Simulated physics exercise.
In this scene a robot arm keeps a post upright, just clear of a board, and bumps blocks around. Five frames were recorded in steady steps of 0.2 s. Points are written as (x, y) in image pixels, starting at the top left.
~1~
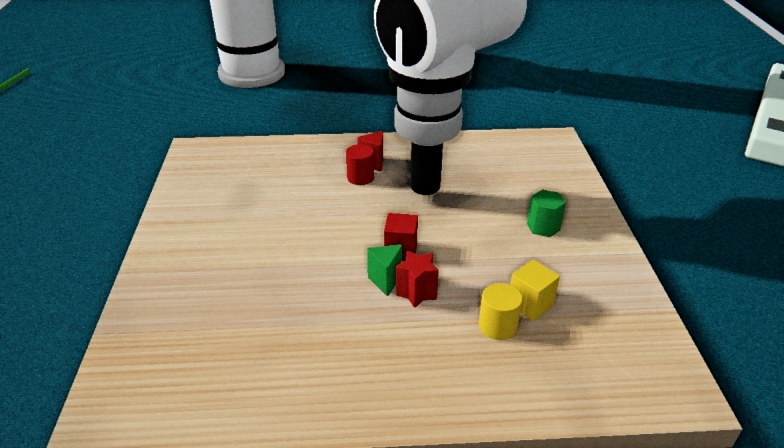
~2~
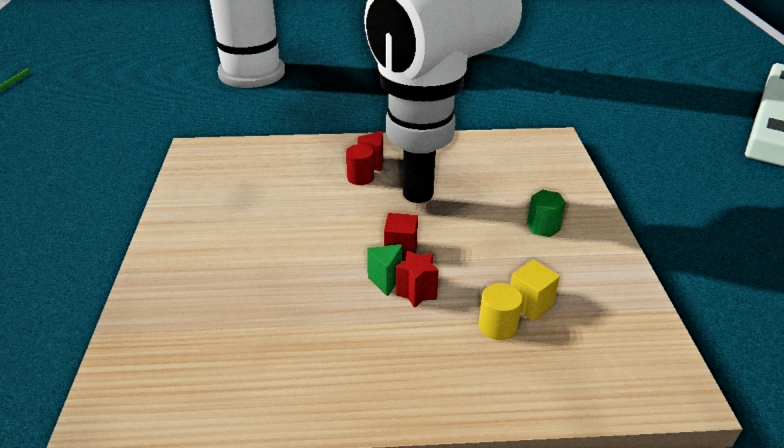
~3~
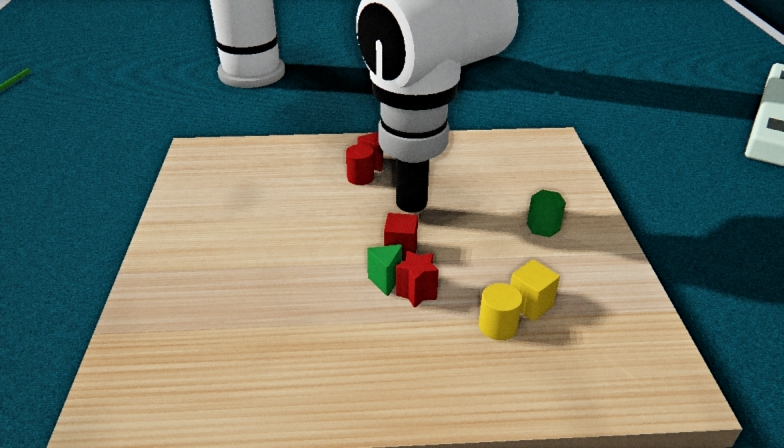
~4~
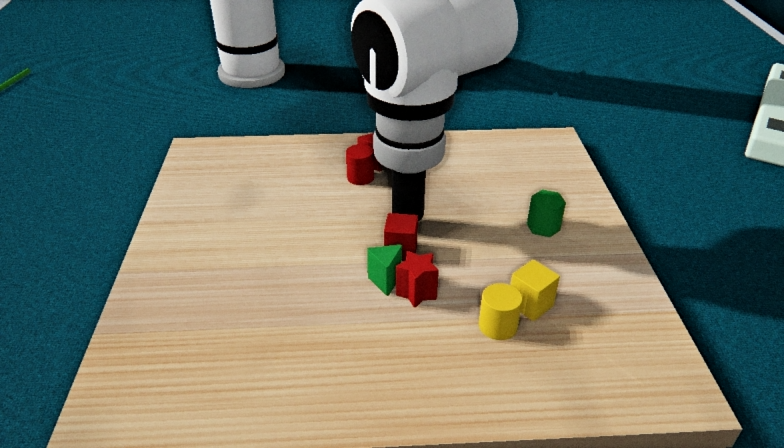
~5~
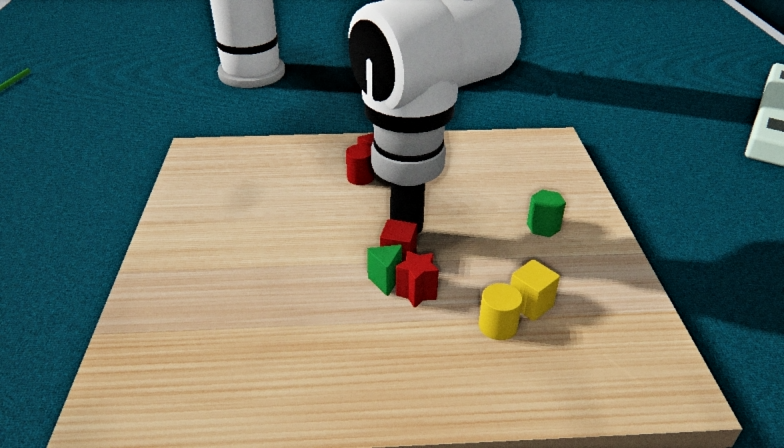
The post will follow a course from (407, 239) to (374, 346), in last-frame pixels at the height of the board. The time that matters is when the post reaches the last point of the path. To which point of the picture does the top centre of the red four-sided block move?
I predict (343, 340).
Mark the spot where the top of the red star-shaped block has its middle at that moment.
My estimate: (422, 293).
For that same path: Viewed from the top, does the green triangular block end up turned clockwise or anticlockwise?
Direction: Clockwise.
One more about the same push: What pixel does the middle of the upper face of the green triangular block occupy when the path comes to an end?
The spot you're after is about (309, 344) in the image.
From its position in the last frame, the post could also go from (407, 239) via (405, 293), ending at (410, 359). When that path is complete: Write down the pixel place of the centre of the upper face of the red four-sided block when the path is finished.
About (369, 305).
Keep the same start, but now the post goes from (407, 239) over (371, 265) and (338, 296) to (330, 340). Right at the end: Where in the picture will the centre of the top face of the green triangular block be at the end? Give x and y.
It comes to (395, 289).
The first path, step by step. One third of the way, post (397, 259); green triangular block (368, 279), turned 30° clockwise; red four-sided block (387, 263); red star-shaped block (417, 276), turned 75° anticlockwise.
Two thirds of the way, post (386, 296); green triangular block (341, 314), turned 45° clockwise; red four-sided block (368, 301), turned 25° clockwise; red star-shaped block (423, 289).
At the end, post (374, 335); green triangular block (309, 344), turned 75° clockwise; red four-sided block (343, 340), turned 50° clockwise; red star-shaped block (422, 293), turned 150° anticlockwise.
